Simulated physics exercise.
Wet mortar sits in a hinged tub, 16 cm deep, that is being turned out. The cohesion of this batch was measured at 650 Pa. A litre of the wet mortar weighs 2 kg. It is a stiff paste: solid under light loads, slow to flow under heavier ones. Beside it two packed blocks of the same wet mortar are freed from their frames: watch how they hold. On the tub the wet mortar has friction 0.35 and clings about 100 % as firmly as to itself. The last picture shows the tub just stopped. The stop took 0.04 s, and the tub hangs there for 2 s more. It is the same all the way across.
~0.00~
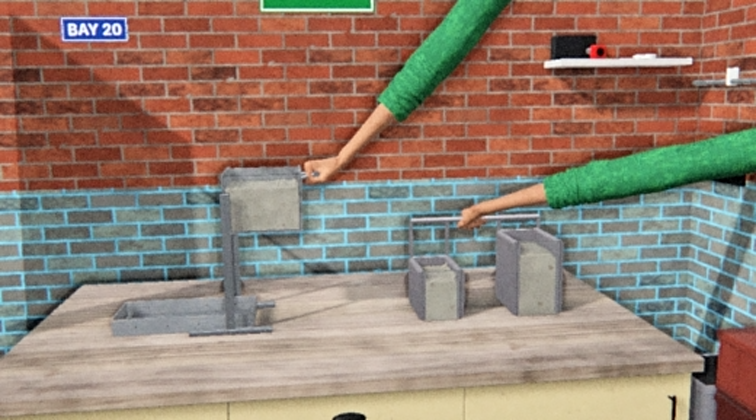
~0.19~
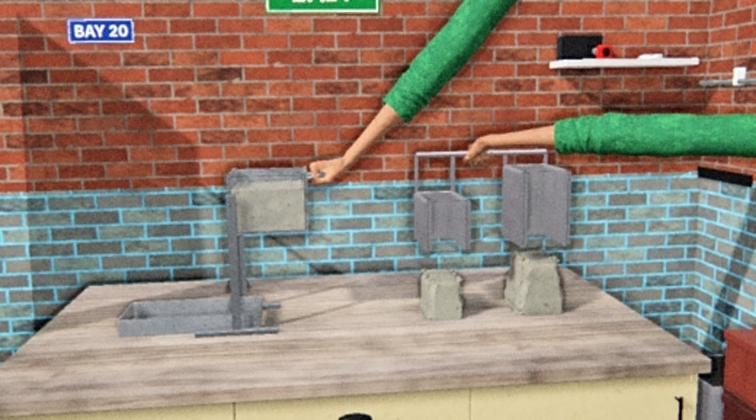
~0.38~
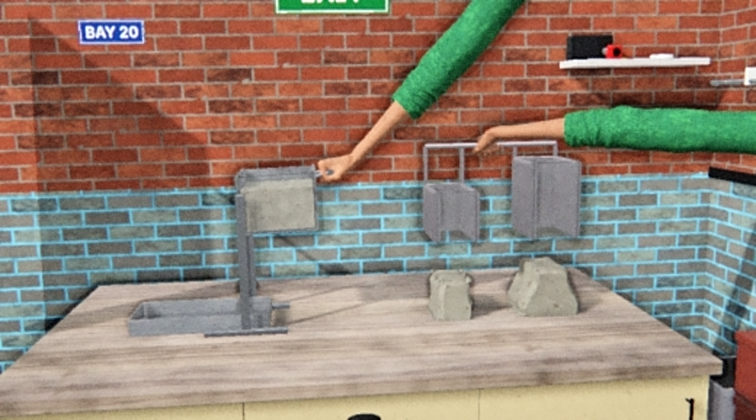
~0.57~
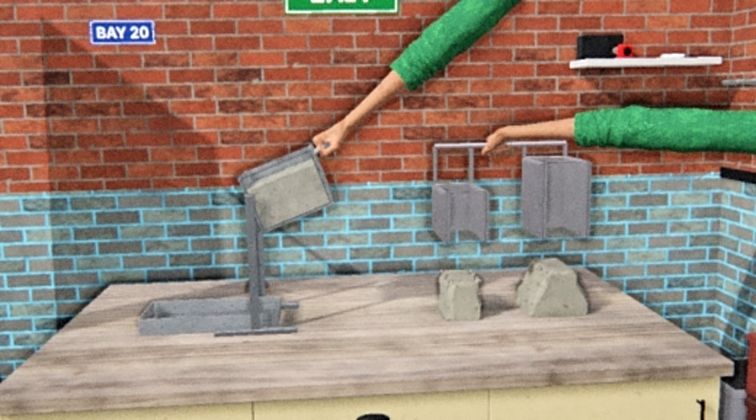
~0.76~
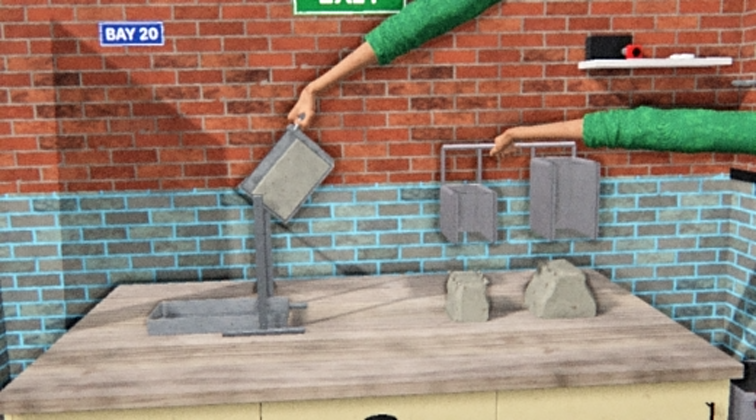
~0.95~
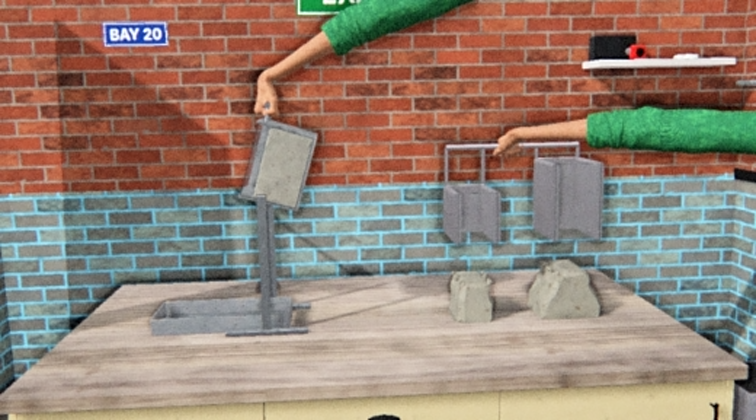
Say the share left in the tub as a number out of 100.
The share left in the tub is near 100 %.
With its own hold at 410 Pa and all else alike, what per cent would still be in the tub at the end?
Then about 75 %.
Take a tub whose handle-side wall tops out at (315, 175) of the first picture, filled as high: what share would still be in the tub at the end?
Then about 70 %.
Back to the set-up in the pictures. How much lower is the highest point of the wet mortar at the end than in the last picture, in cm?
About 2 cm.
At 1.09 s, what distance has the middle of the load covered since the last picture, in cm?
About 1 cm.
After 1.09 s, the tub is at 73 degrees and holds 100 %.
After 1.26 s, the tub is at 73 degrees and holds 100 %.
After 1.43 s, the tub is at 73 degrees and holds 100 %.
After 1.60 s, the tub is at 73 degrees and holds 100 %.
After 2.95 s, at the end, the tub is at 73 degrees and holds 100 %.
